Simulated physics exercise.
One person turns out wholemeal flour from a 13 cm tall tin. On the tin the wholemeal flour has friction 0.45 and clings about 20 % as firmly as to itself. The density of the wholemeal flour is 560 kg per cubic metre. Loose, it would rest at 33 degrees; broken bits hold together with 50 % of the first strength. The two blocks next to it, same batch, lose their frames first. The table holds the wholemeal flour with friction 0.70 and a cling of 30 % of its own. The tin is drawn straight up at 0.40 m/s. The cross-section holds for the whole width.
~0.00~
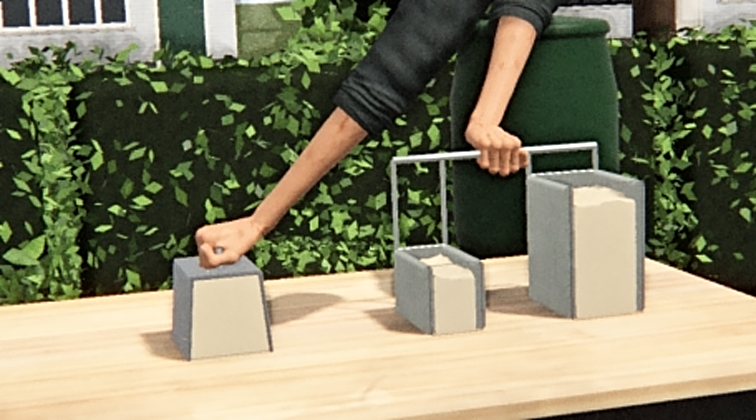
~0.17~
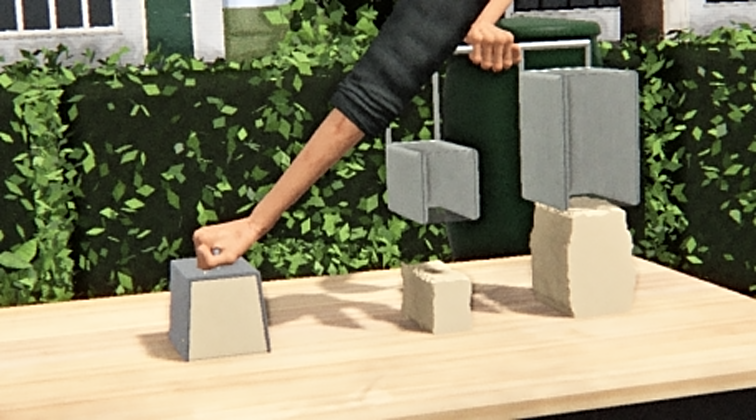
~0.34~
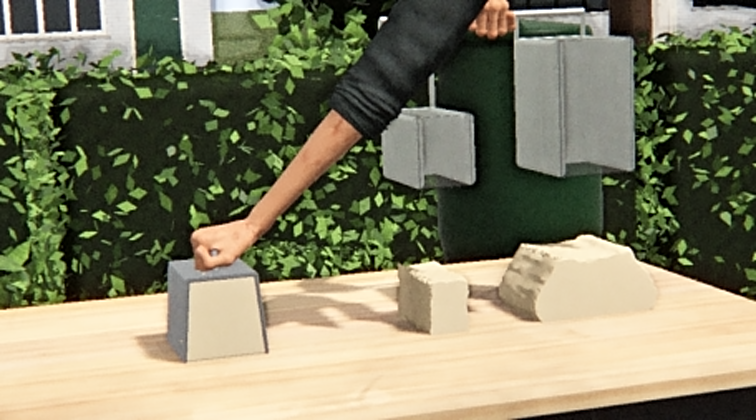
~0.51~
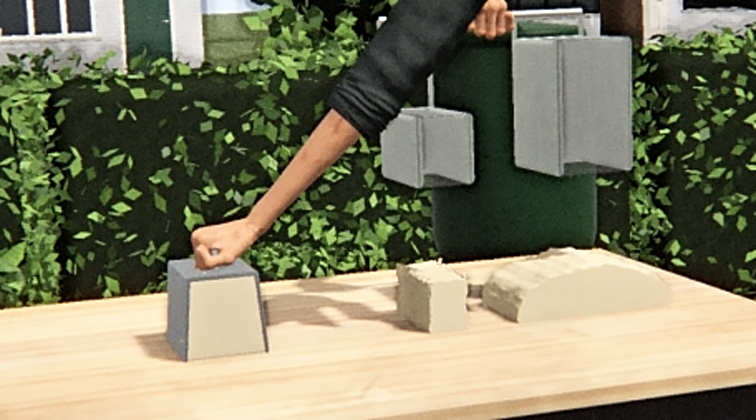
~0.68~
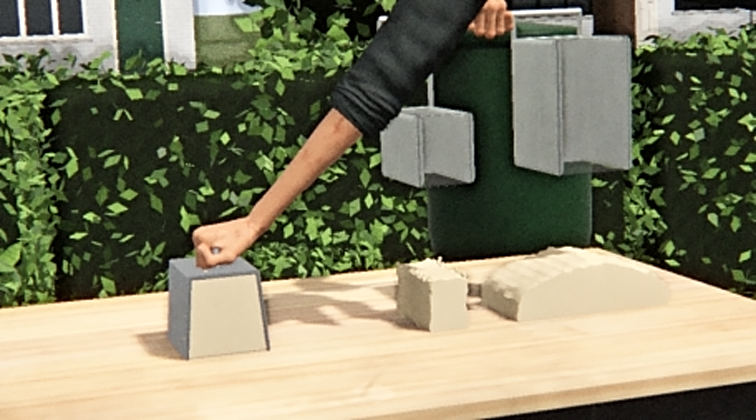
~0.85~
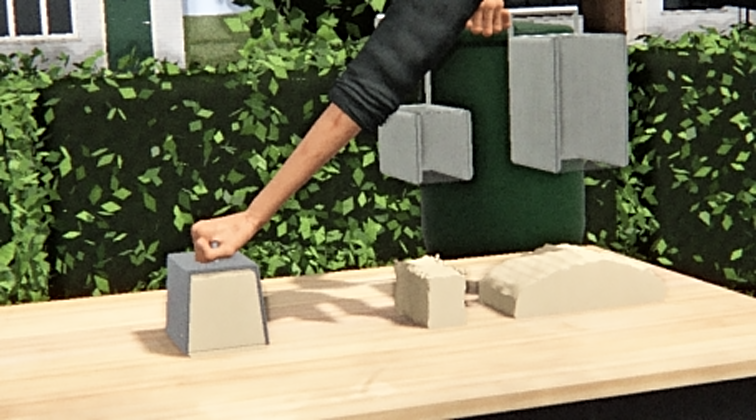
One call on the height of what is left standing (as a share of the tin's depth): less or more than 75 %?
Expect less than 75 %.
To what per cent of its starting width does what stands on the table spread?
Some 190 %.
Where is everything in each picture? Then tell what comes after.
In the first frame, top corner of the tin at (194, 281), not yet moved; top of the wholemeal flour at (249, 277); blocks stand 10.0 cm, 21 cm (left to right).
In the second frame, top corner of the tin at (192, 282), not yet moved; top of the wholemeal flour at (247, 278); blocks stand 9.9 cm, 19 cm (left to right).
In the third frame, top corner of the tin at (190, 283), not yet moved; top of the wholemeal flour at (245, 279); blocks stand 9.8 cm, 12 cm (left to right).
In the fourth frame, top corner of the tin at (190, 283), not yet moved; top of the wholemeal flour at (245, 278); blocks stand 9.8 cm, 9.8 cm (left to right).
In the fifth frame, top corner of the tin at (192, 281), not yet moved; top of the wholemeal flour at (246, 276); blocks stand 9.8 cm, 9.8 cm (left to right).
In the sixth frame, top corner of the tin at (191, 275), moved 5 mm; top of the wholemeal flour at (197, 279); blocks stand 9.8 cm, 9.8 cm (left to right).
After 1.07 s, the tin is up by 8.8 cm.
After 1.32 s, the tin is up by 19 cm; what stands on the table is 55 % of the tin's depth.
After 1.58 s, the tin is up by 25 cm; what stands on the table is 55 % of the tin's depth.
After 1.84 s, the tin is up by 25 cm; what stands on the table is 55 % of the tin's depth.
After 1.94 s, at the end, the tin is up by 25 cm; what stands on the table is 55 % of the tin's depth.
